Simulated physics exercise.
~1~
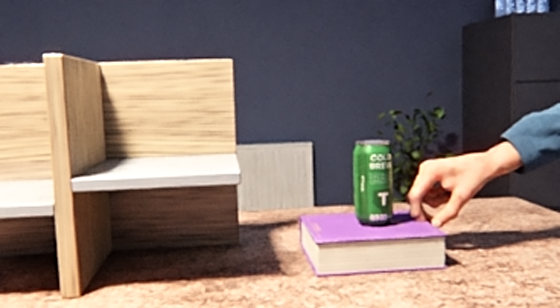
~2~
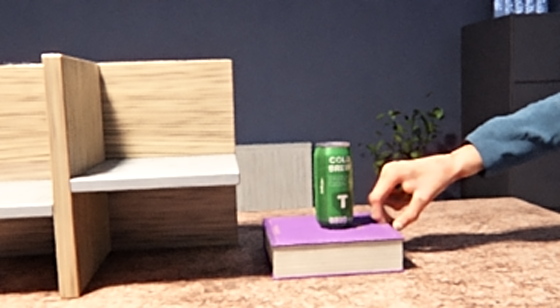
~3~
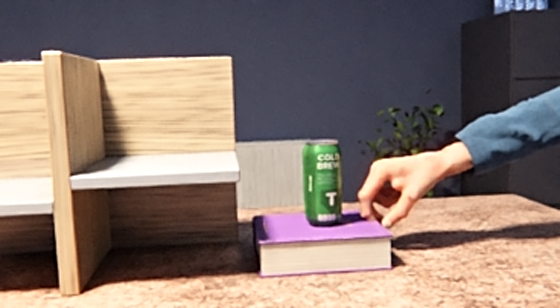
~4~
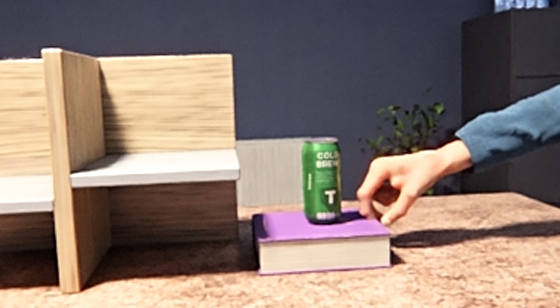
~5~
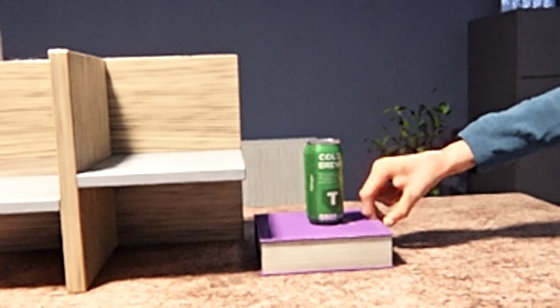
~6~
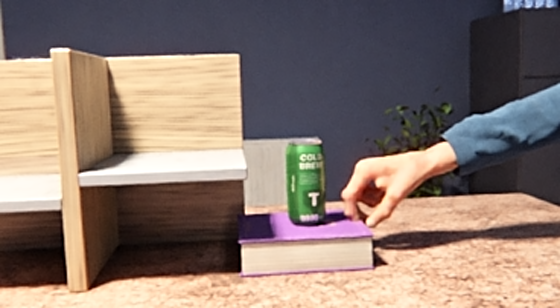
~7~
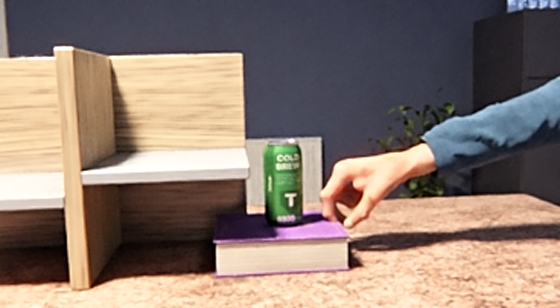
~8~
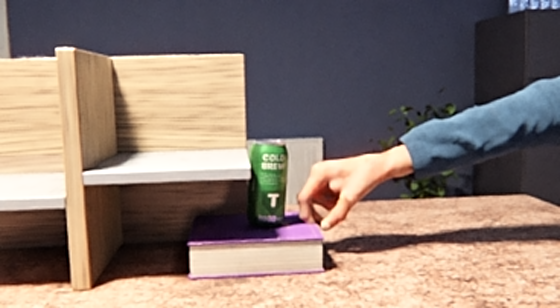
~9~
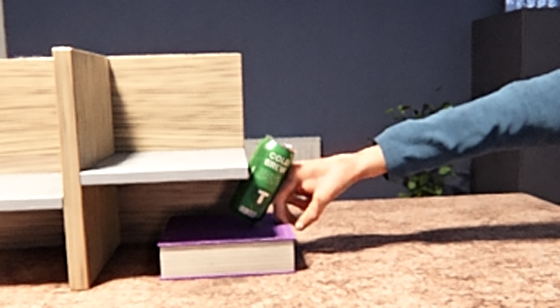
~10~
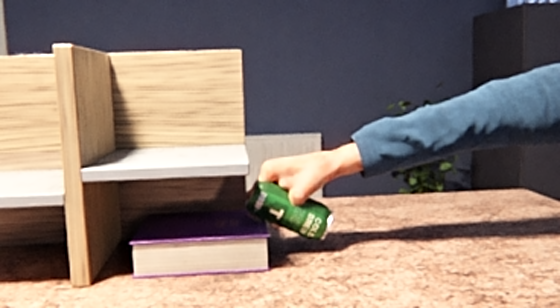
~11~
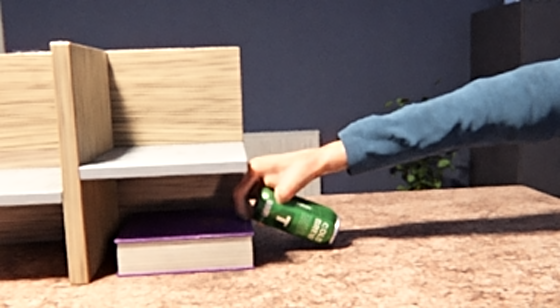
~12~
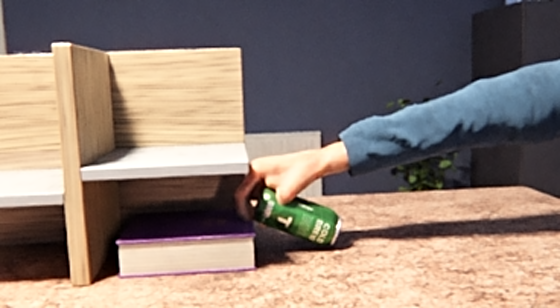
On a speckled tabletop against a dark blue wall, seen from the side by a slightly swaying camera, a wooden stand with a pale shelf sits at left. A green can stands upright on a purple book to its right, and a hand in a blue sleeve reaches in from the right. The hand slides the book left, carrying the can toward the stand. As the book passes under the shelf, the can meets the shelf's edge and tilts right. It tips off the book, ending on its side beneath the hand, while the book rests mostly under the shelf.
